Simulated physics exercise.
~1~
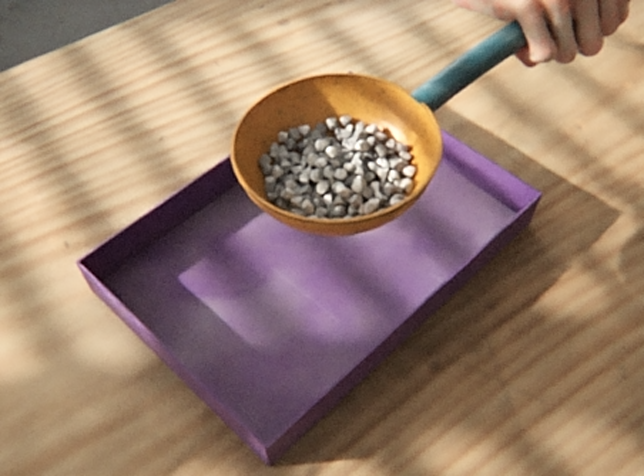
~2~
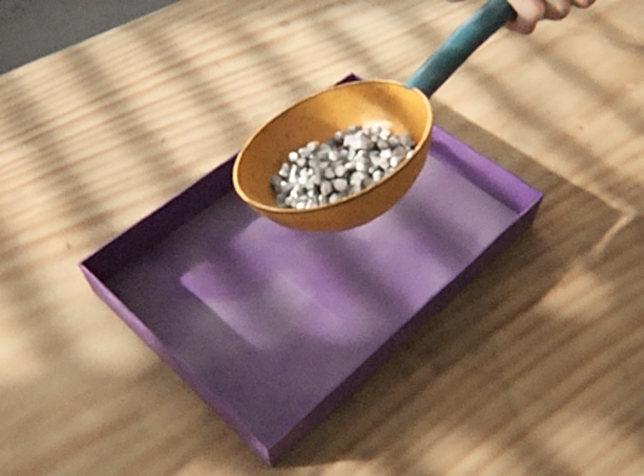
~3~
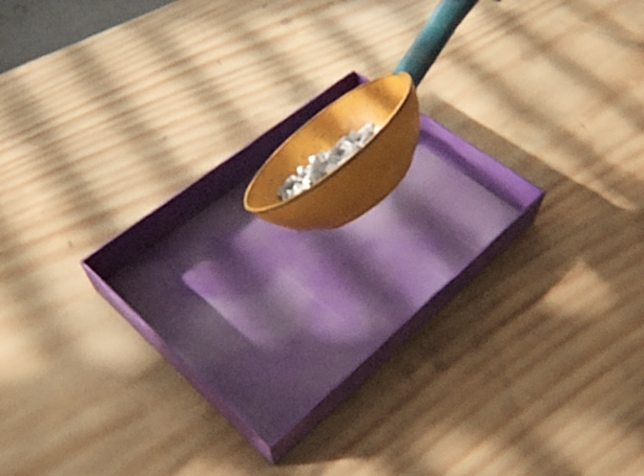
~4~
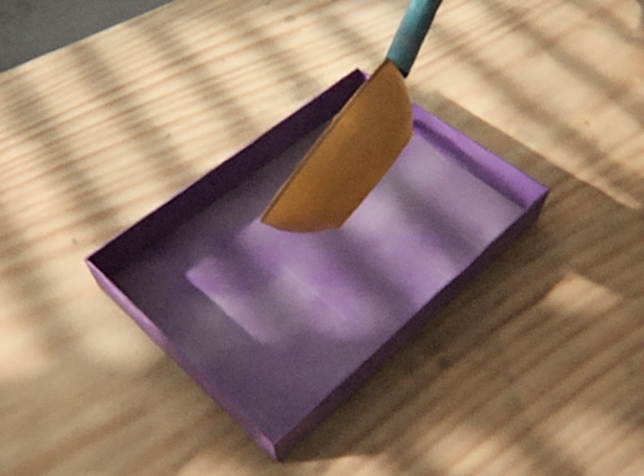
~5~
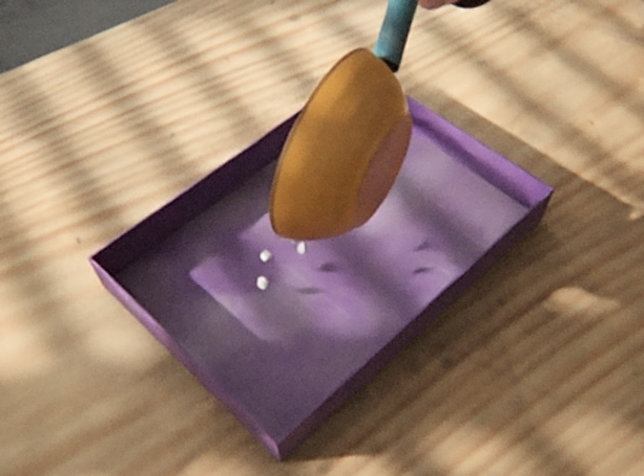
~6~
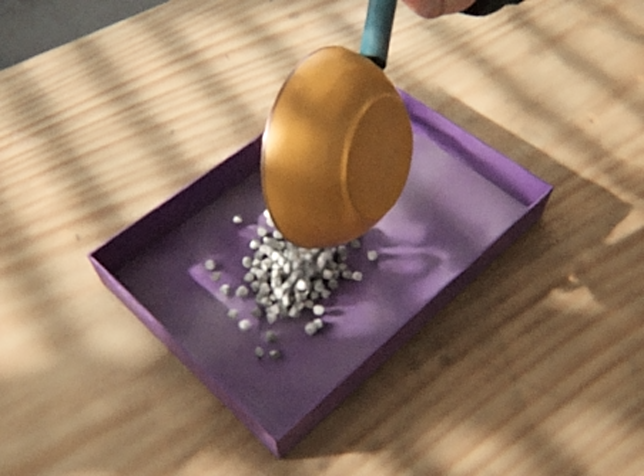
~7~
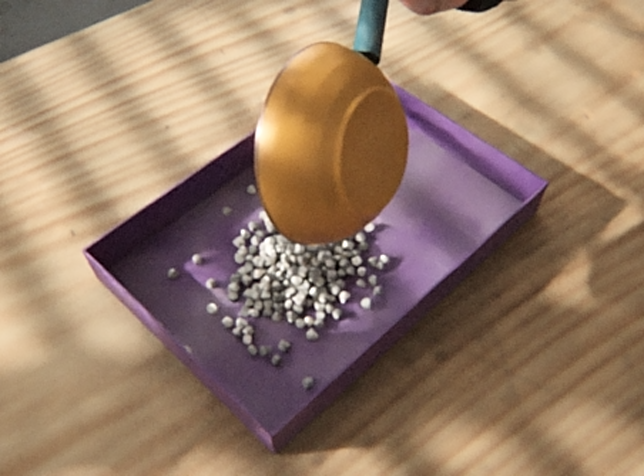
The clip opens on a hand at the upper right holding an orange ladle by its teal handle, its bowl full of small grey-white pieces above an empty purple tray on a wooden table. The ladle tips toward the left, and the pieces sink from view behind its rim as the bowl turns on its side. A few pale bits drop first into the tray. As the bowl tilts further, the rest pour out and form a loose heap beneath it. The ladle ends tipped well over, its underside showing, with the pieces piled and scattered across the tray.
